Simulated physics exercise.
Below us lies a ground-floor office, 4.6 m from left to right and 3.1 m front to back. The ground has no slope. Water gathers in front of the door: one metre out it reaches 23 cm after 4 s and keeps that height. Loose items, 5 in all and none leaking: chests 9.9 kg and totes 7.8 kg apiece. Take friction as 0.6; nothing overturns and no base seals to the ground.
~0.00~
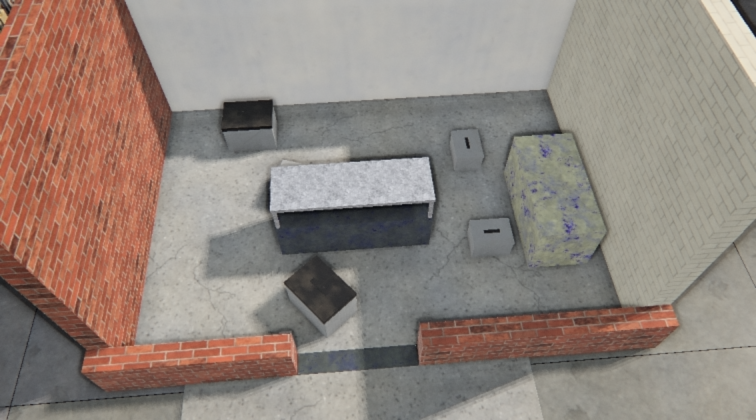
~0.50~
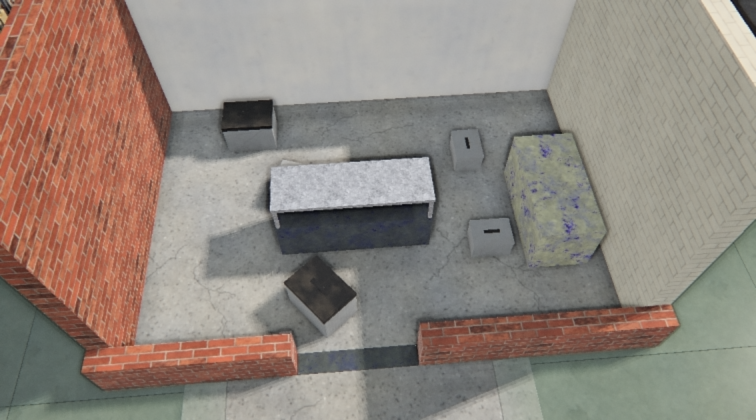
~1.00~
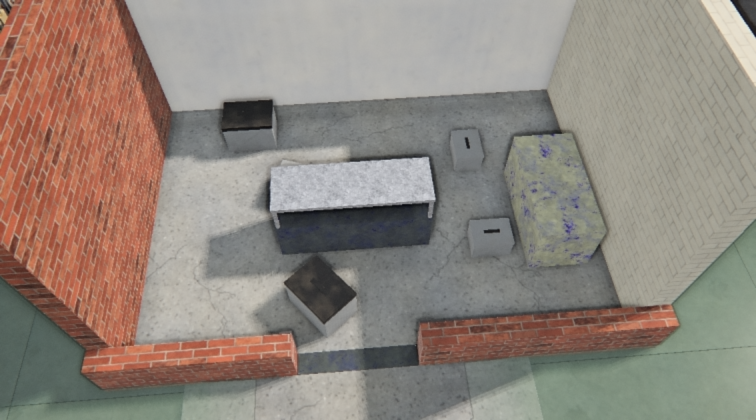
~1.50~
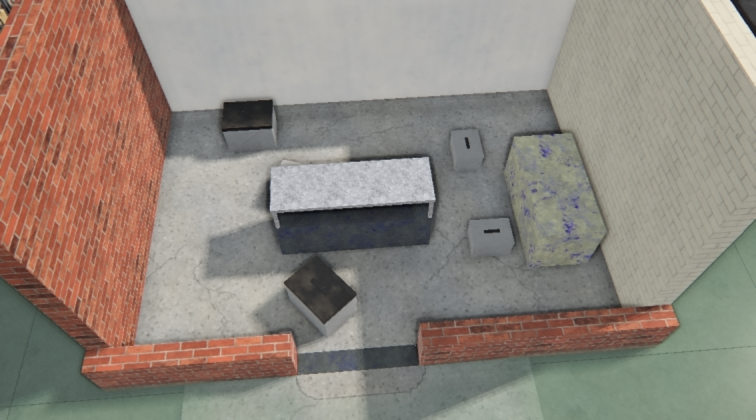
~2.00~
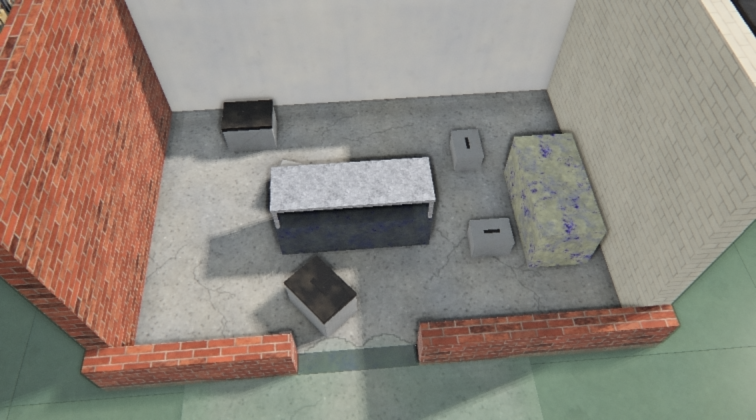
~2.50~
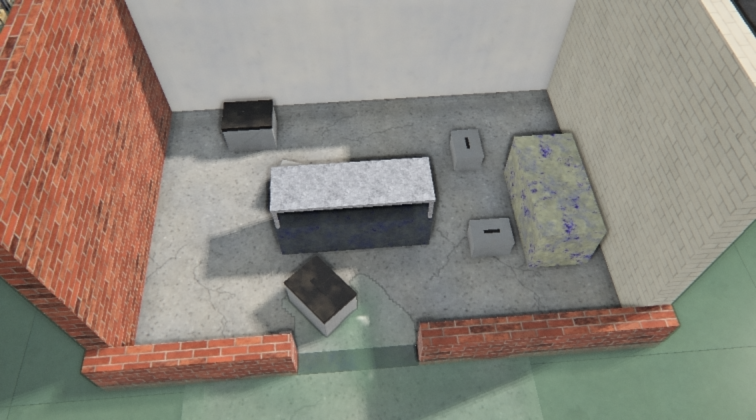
A walled room with a long table, a mottled slab and several blocks stayed still while greenish water covered the ground outside, then crept through the front gap and spread slightly onto the floor inside.
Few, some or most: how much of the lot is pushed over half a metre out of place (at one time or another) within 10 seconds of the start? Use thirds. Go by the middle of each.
Share: Between one and two thirds.
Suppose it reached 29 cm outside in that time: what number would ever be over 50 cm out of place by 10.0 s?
In that case 4 of them.
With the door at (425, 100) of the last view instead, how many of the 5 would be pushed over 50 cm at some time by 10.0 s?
In that case 4 of them.
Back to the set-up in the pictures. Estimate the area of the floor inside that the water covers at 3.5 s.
Roughly 2.5 m2.
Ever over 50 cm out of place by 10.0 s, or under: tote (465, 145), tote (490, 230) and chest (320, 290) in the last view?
In turn: Under, past it, over.
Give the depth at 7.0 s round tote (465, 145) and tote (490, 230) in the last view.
Roughly 3 and 9 cm.
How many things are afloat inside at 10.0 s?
At that moment 2.
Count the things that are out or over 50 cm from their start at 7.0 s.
By then 1.
After 3.5 s 0 of 5 are over 50 cm from their spots; 0 afloat.
After 4.5 s 1 of 5 are over 50 cm from their spots; 0 afloat.
After 7.0 s 1 of 5 are over 50 cm from their spots; 2 afloat.
After 10.0 s 3 of 5 are over 50 cm from their spots, and 3 have been at some point; 2 afloat.
